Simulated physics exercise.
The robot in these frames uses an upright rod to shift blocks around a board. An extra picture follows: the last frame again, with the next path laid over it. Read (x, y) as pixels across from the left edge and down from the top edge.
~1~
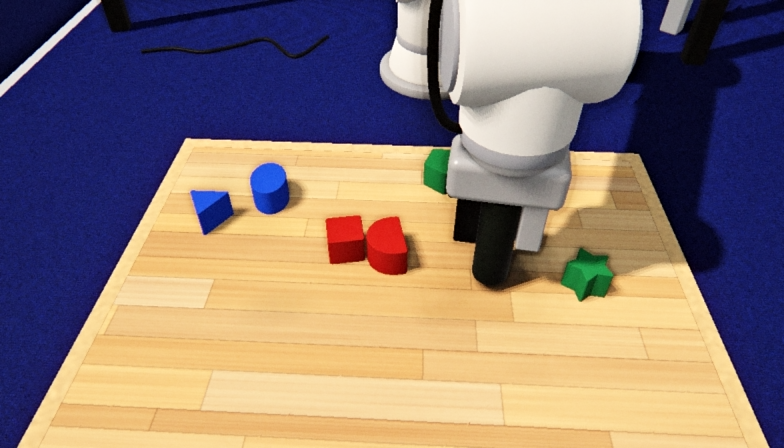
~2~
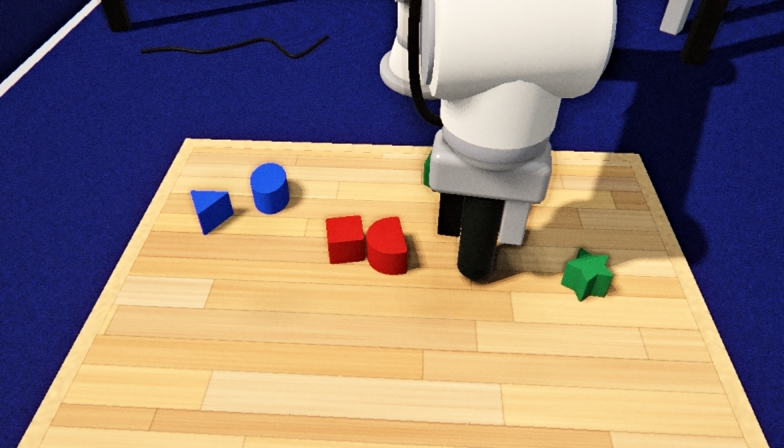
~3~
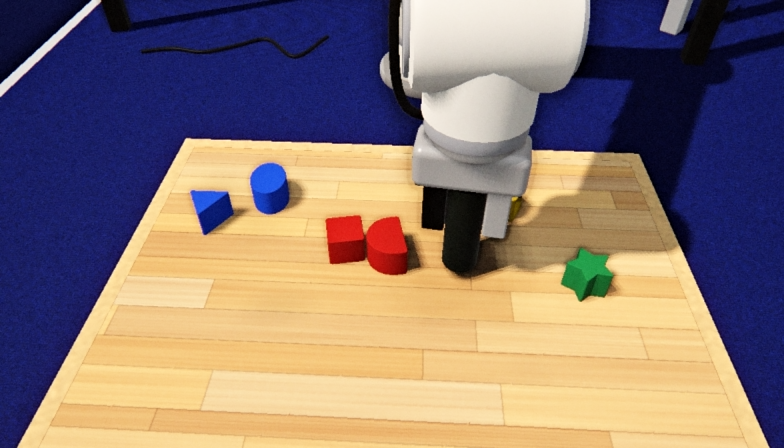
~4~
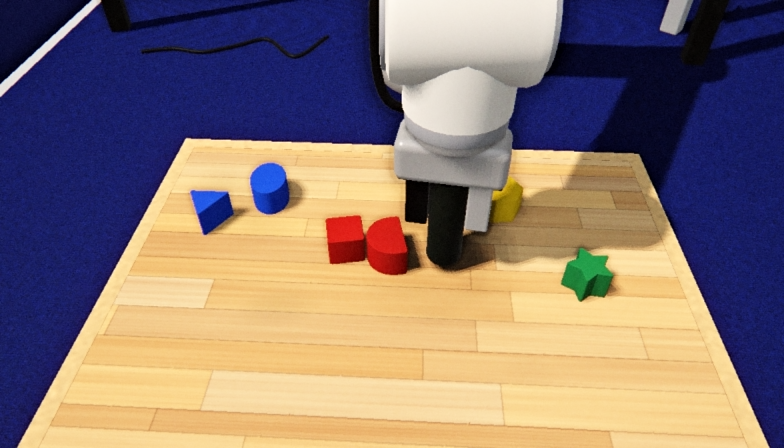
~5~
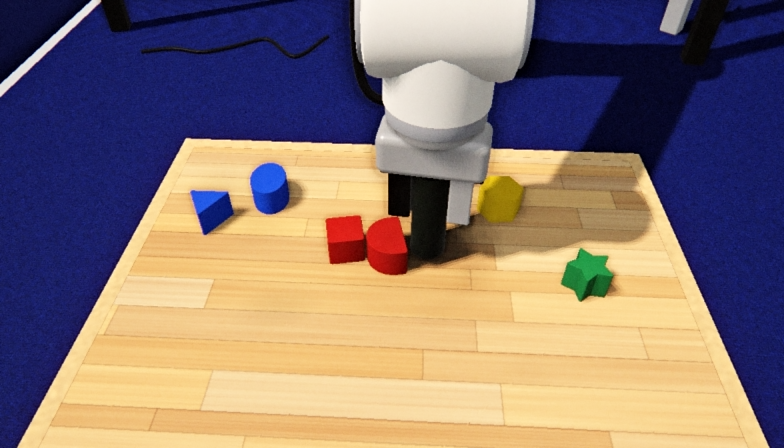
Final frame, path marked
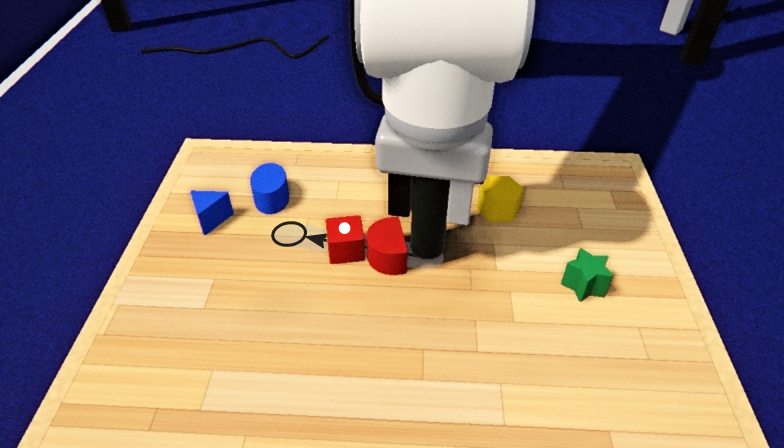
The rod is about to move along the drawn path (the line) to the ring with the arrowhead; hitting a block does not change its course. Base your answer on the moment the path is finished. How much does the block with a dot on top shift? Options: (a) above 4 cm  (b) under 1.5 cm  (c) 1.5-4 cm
That would be a.
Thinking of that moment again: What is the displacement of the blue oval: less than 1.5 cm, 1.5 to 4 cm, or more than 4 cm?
The answer here is less than 1.5 cm.
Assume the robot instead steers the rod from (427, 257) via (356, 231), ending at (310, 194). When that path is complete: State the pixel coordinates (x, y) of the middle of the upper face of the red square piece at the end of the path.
Most likely (306, 229).
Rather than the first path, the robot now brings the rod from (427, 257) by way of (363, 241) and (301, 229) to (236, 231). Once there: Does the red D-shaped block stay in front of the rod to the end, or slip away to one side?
The rod should slip past it.
The drawn path runs from (427, 257) directly to (289, 234); the dot is on the red square piece.
What follows on the original path. One third of the way, rod (379, 241); red square piece (308, 225), turned 25° clockwise; red D-shaped block (346, 234), turned 15° anticlockwise.
Two thirds of the way, rod (332, 233); red square piece (261, 225), turned 20° clockwise; red D-shaped block (300, 230), turned 20° anticlockwise.
At the end, rod (288, 225); blue oval not moved; red square piece (222, 229), turned 15° clockwise; red D-shaped block (264, 231), turned 45° anticlockwise.
